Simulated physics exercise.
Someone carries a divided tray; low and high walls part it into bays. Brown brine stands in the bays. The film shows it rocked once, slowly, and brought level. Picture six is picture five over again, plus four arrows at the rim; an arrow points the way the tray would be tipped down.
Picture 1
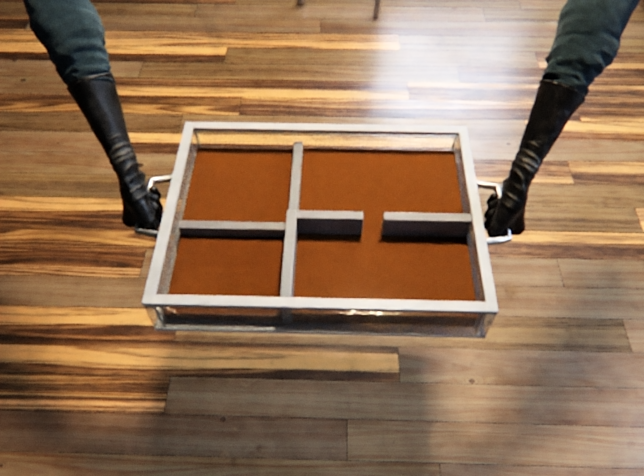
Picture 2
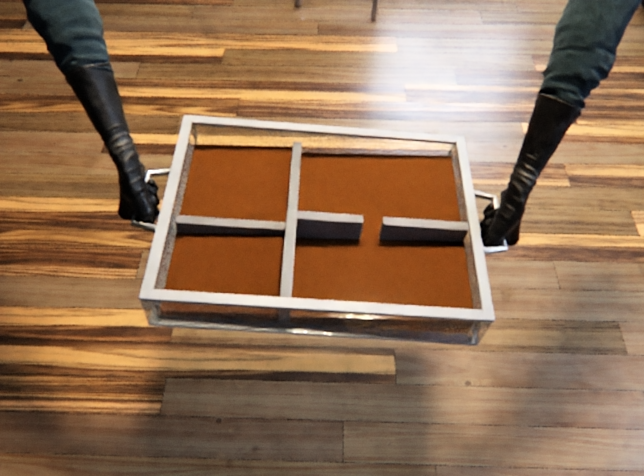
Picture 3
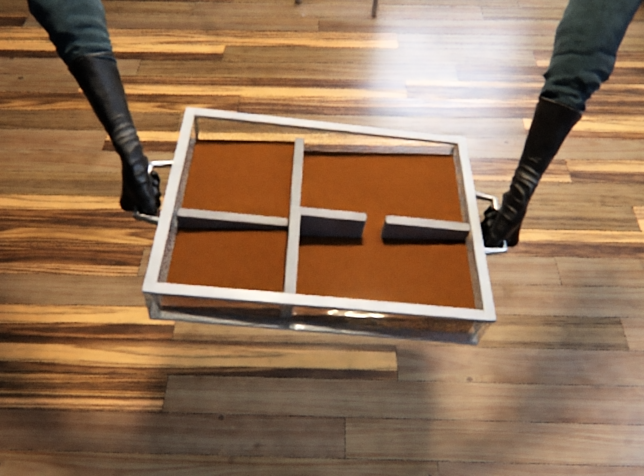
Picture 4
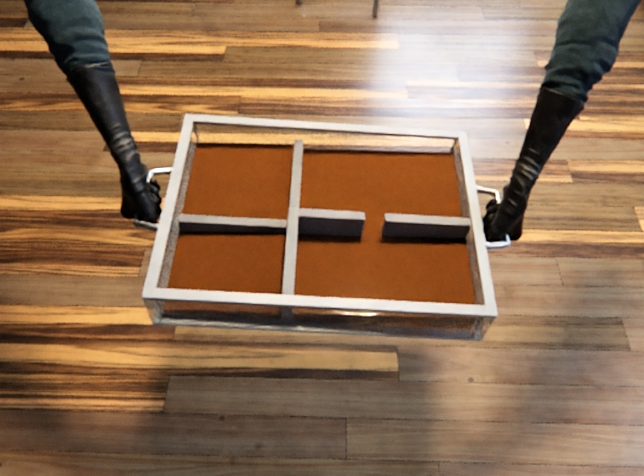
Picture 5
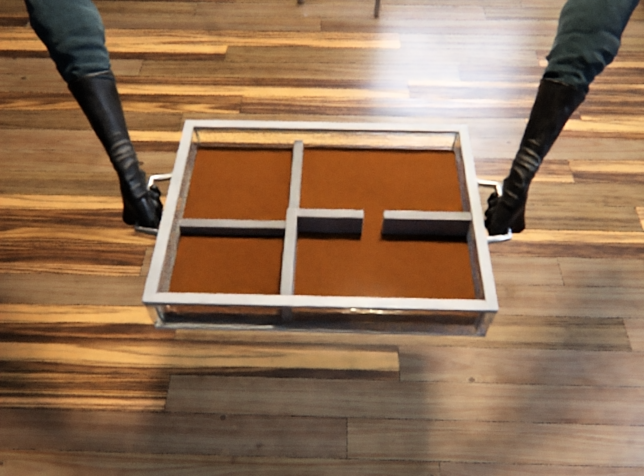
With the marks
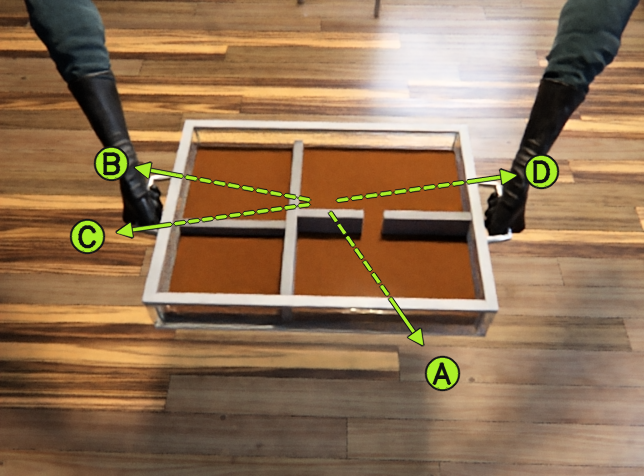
Two black-gloved hands held a divided tray of brown liquid by its side handles above a wooden floor, tilted it slightly down to the right, then brought it back level.
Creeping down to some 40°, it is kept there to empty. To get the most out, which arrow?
I would pick direction A.
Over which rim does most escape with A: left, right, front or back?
Over the front one.
On the marked copy, A ends at (419, 340); B ends at (140, 168); C ends at (122, 231); D ends at (510, 175).
If A is chosen, about 18 % stays in the tray, the largest part in the front right bay.
If B is chosen, about 26 % stays in the tray, the largest part in the back left bay.
If C is chosen, about 25 % stays in the tray, the largest part in the front left bay.
If D is chosen, about 26 % stays in the tray, the largest part in the back right bay.
